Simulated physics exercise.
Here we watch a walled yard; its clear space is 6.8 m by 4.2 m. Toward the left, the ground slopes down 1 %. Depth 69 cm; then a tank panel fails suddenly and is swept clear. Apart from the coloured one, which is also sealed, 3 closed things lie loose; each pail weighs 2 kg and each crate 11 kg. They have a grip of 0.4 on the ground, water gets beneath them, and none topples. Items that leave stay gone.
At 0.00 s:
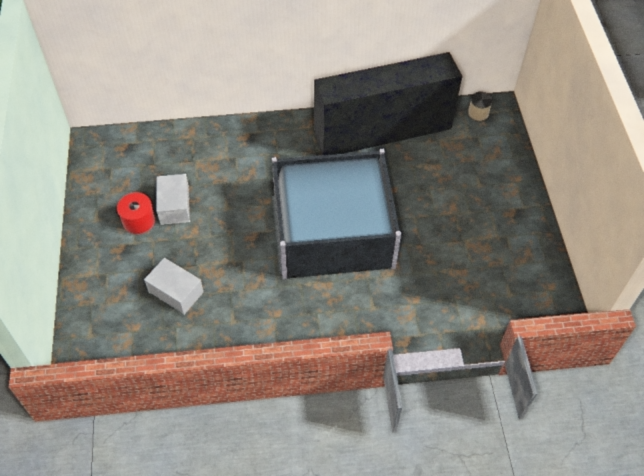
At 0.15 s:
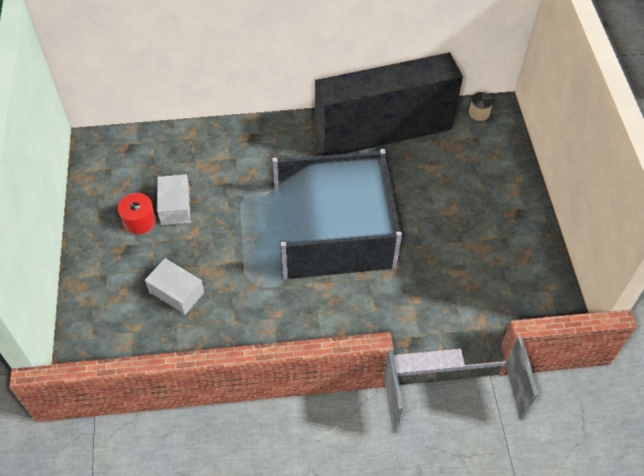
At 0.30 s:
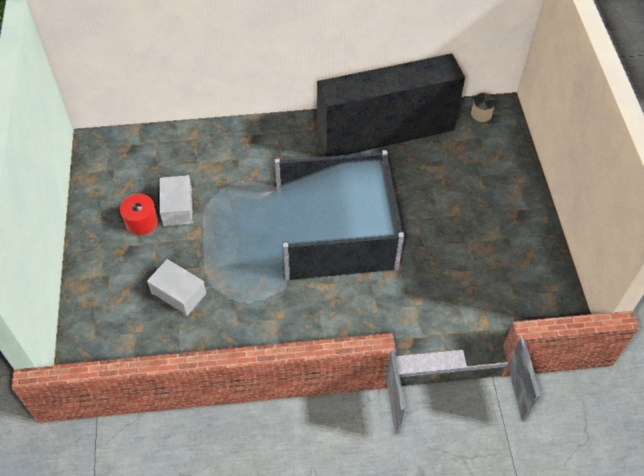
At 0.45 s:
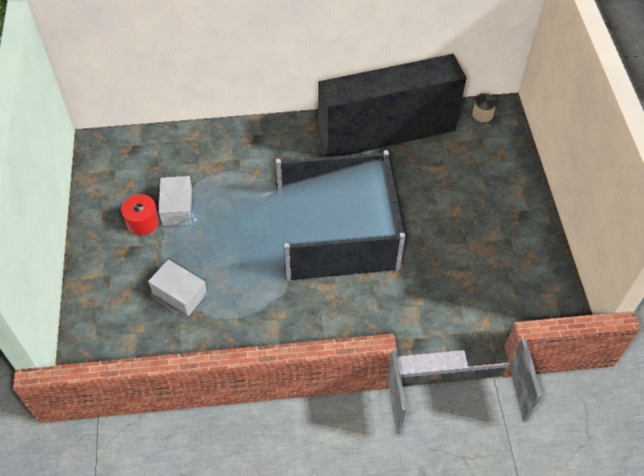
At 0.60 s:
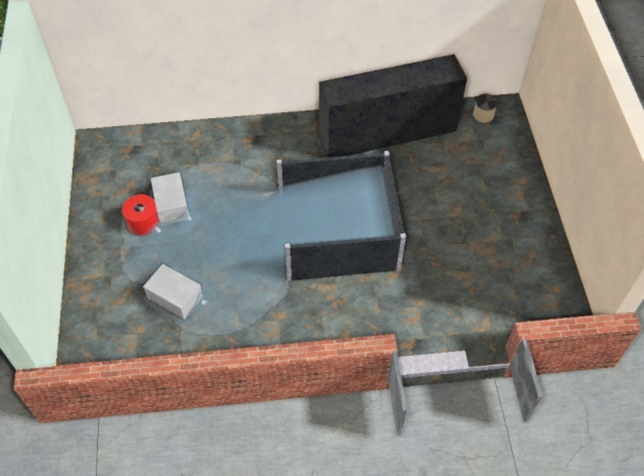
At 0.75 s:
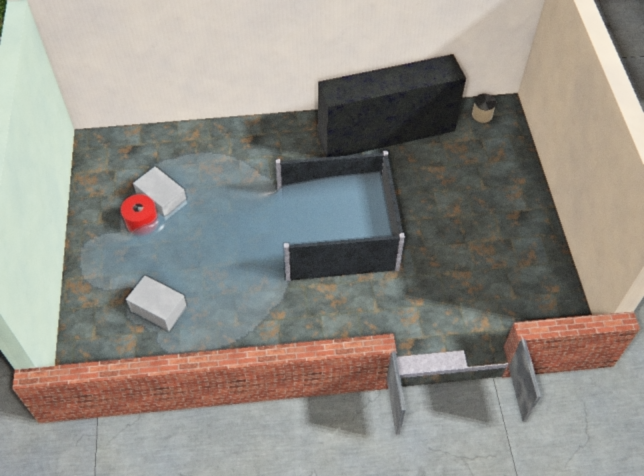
To begin with, water fills a dark-walled tank in a walled yard, with a red tub and two pale blocks to its left. The tank's left side opens and water spreads leftward over the floor, reaching the blocks, which then turn and shift slightly left as it surrounds the still tub.
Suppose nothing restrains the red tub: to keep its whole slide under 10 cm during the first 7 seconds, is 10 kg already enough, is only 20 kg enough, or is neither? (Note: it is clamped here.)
Neither is enough.
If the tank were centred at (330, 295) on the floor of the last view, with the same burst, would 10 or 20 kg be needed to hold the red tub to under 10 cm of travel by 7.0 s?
Then neither weight holds it.
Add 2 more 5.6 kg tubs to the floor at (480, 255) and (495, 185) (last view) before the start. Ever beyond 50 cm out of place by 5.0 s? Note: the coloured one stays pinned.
Going through them in that order, the answers are not too far and not too far.
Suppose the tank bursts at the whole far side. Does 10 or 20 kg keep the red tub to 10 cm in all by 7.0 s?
Just the heavier one.
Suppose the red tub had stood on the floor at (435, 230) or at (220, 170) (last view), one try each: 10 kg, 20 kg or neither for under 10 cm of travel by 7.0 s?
Well, the little one does for the first, nothing does it for the second.
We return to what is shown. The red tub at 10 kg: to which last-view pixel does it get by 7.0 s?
Roughly at pixel (267, 162).
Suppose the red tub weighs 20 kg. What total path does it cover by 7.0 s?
About 300 cm.
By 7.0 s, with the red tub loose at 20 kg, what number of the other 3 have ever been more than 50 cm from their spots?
All told, that gives 2.
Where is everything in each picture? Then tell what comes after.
The first picture shows the red tub at (134, 206) rests on the ground; water covers 1.8 m2; 0 of 4 have shifted.
The second picture shows the red tub at (135, 207) rests on the ground; water covers 2.5 m2; 0 of 4 have shifted.
The third picture shows the red tub at (137, 207), on the bottom; 3.7 m2 under water; 0 of 4 have shifted.
The fourth picture shows the red tub at (139, 208), on the bottom; water covers 4.8 m2; 0 of 4 have shifted.
The fifth picture shows the red tub at (139, 208) rests on the ground; 6.0 m2 under water; 2 of 4 have shifted.
The sixth picture shows the red tub at (138, 208) rests on the ground; 7.4 m2 under water; 2 of 4 have shifted.
After 1.4 s the red tub would be 88 cm from its start with 10 kg and 85 cm from its start with 20 kg; 12 cm of water round it then.
After 3.1 s the red tub would be 114 cm from its start with 10 kg and 96 cm from its start with 20 kg; 14 cm of water round it then.
After 4.9 s the red tub would be 163 cm from its start with 10 kg and 99 cm from its start with 20 kg; 7 cm of water round it then.
After 7.0 s the red tub would be 189 cm from its start with 10 kg and 99 cm from its start with 20 kg; 7 cm of water round it then.
